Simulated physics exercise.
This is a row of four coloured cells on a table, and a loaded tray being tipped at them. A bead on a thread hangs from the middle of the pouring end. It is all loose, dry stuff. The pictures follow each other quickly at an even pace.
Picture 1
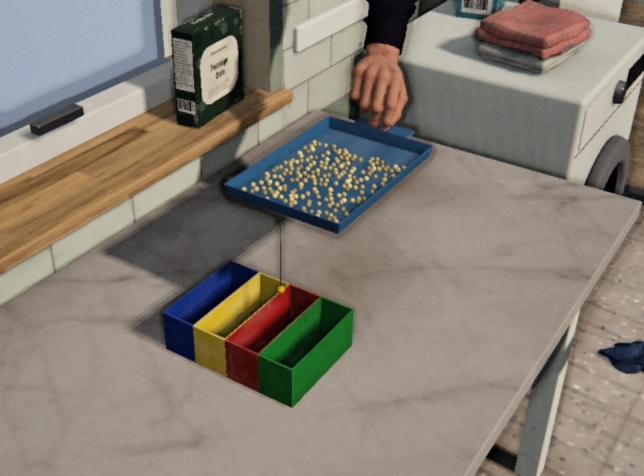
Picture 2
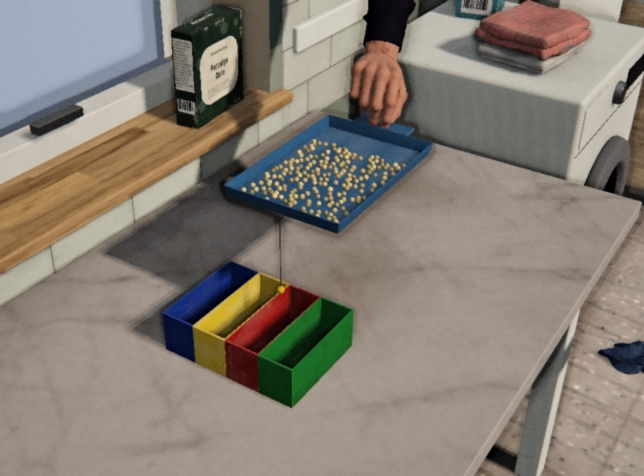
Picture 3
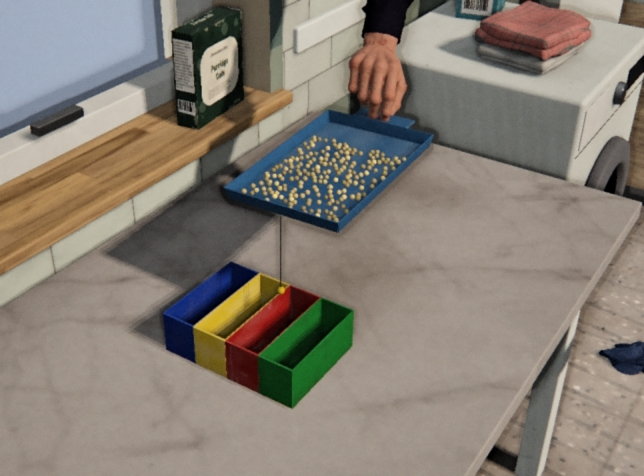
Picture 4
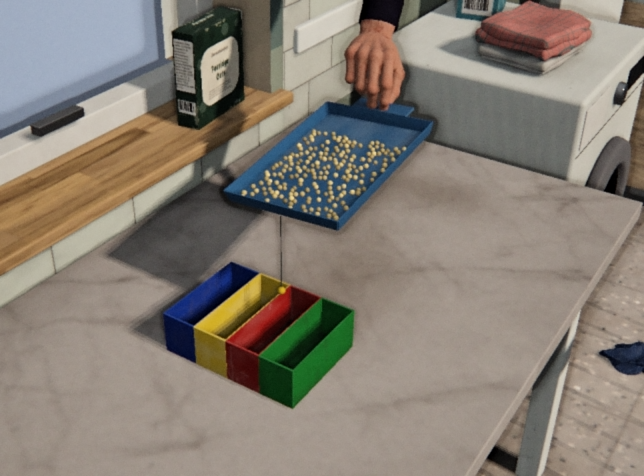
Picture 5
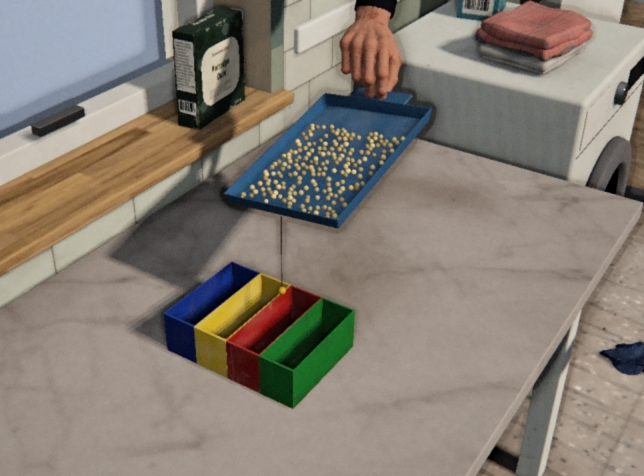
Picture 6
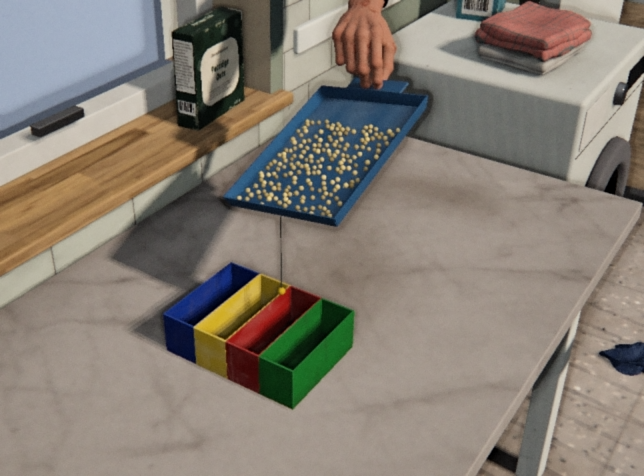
A hand grips the far end of a blue tray of pale soya beans above a grey marbled table, seen from above at an angle in a kitchen-like room. Below the tray sit blue, yellow, red and green cells, left to right, with a small yellow bead hanging on a thread. The hand gradually raises the far end, tilting the tray toward its near left corner, while the camera stays still.
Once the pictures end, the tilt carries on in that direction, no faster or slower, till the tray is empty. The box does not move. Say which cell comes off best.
Fullest: The blue cell.
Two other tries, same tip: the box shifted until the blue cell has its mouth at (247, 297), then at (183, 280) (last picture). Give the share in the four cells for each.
In turn 30 and 100 in a hundred.
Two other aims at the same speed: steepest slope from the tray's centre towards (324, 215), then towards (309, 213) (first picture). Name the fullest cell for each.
At the first place the green one, at the second green.
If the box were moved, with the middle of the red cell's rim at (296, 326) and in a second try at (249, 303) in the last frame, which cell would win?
The first try: The blue cell. The second: The cell in yellow.
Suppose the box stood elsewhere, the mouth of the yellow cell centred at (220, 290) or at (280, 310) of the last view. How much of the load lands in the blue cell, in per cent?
Near 0 % and 20 %.
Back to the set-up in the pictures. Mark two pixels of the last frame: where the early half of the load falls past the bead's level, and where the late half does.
The first part at (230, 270); the rest at (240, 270).
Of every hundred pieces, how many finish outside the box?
Close to 0 per cent.
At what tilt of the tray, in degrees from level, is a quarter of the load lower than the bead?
Near 90 degrees.
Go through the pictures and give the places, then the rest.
The first picture shows corners of the pouring end (229, 184) and (338, 221), level; middle of the load (321, 180), soya beans; bead on its thread (281, 289); blue cell (179, 334); yellow cell (210, 348); red cell (242, 362); green cell (276, 377).
The second picture shows corners of the pouring end (229, 184) and (338, 221), level; middle of the load (321, 180).
The third picture shows corners of the pouring end (229, 187) and (337, 220), tipped barely, lowest at the left corner; middle of the load (321, 177).
The fourth picture shows corners of the pouring end (228, 189) and (336, 219), tipped a little, lowest at the left corner; middle of the load (321, 173).
The fifth picture shows corners of the pouring end (228, 192) and (336, 217), tipped a little, lowest at the left corner; middle of the load (319, 170).
The sixth picture shows corners of the pouring end (228, 195) and (333, 216), tipped clearly, lowest at the left corner; middle of the load (314, 168), the larger part on the move; blue cell (180, 335); yellow cell (211, 349); red cell (243, 364); green cell (276, 379).
Just after the last frame, tray tipped steeply; the larger part on the tray; about a tenth in the blue cell; about a tenth falling or outside the box.
A moment on, tray tipped past a quarter turn; about a tenth on the tray; roughly half in the blue cell; just a few in the yellow cell; roughly a third falling or outside the box.
Further on, tray tipped past a quarter turn; the larger part in the blue cell; about a tenth in the yellow cell; about a tenth falling or outside the box.
When it is over, tray tipped past a quarter turn; the larger part in the blue cell; about a tenth in the yellow cell; not one in the green cell; not one in the red cell; about a tenth outside the box.
